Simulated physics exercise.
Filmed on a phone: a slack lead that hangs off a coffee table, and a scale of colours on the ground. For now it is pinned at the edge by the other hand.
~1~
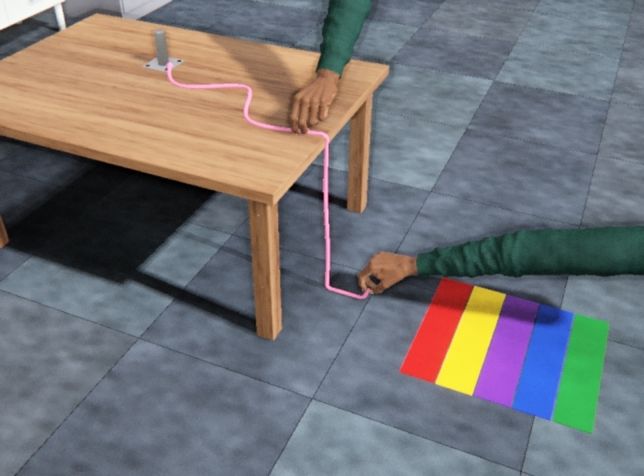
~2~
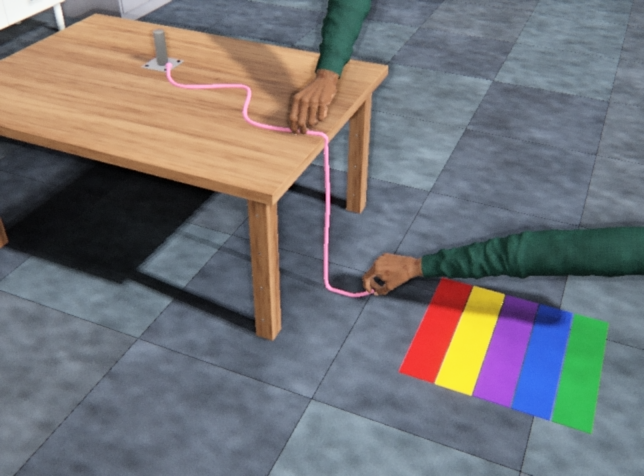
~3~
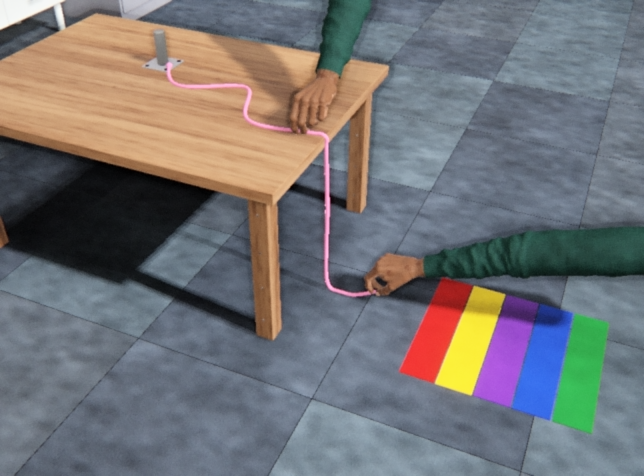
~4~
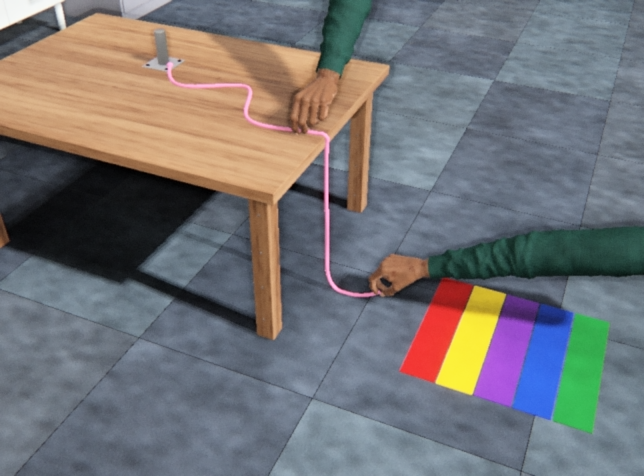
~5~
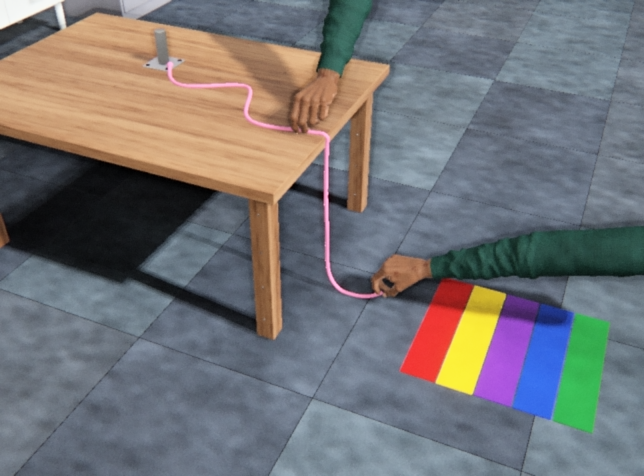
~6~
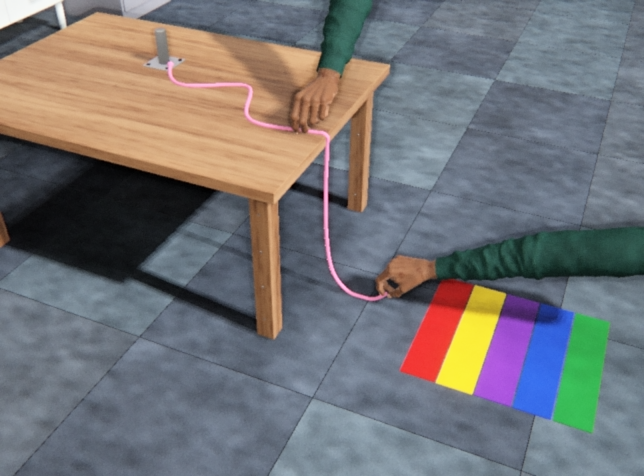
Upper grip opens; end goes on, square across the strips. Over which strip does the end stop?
Over the blue strip.
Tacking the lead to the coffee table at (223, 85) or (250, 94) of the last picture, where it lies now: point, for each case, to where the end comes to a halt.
Per try (px): (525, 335), (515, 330).
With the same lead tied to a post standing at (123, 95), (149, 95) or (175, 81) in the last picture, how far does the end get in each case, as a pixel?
One per try, in order: (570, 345), (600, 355), (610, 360).
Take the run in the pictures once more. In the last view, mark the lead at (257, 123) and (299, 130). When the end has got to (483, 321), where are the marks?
They end up at (323, 123) and at (341, 157).
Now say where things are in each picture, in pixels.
End (368, 289); red (425, 358); yellow (461, 369); purple (498, 381); blue (536, 393); green (576, 405), in the first frame.
End (373, 291); lead through (170, 79) (239, 86) (247, 119) (321, 136) (328, 207) (326, 273), in the second frame.
End (375, 291), in the third frame.
End (379, 292); lead through (170, 78) (240, 86) (248, 119) (322, 135) (326, 206) (327, 272), in the fourth frame.
End (382, 293), in the fifth frame.
End (386, 294); lead through (171, 78) (240, 85) (248, 118) (323, 135) (325, 205) (333, 273), in the sixth frame.
Soon after, end near (483, 321); over yellow.
Then, end near (527, 334); over purple.
At full stretch, end near (553, 342); over blue. Over blue.
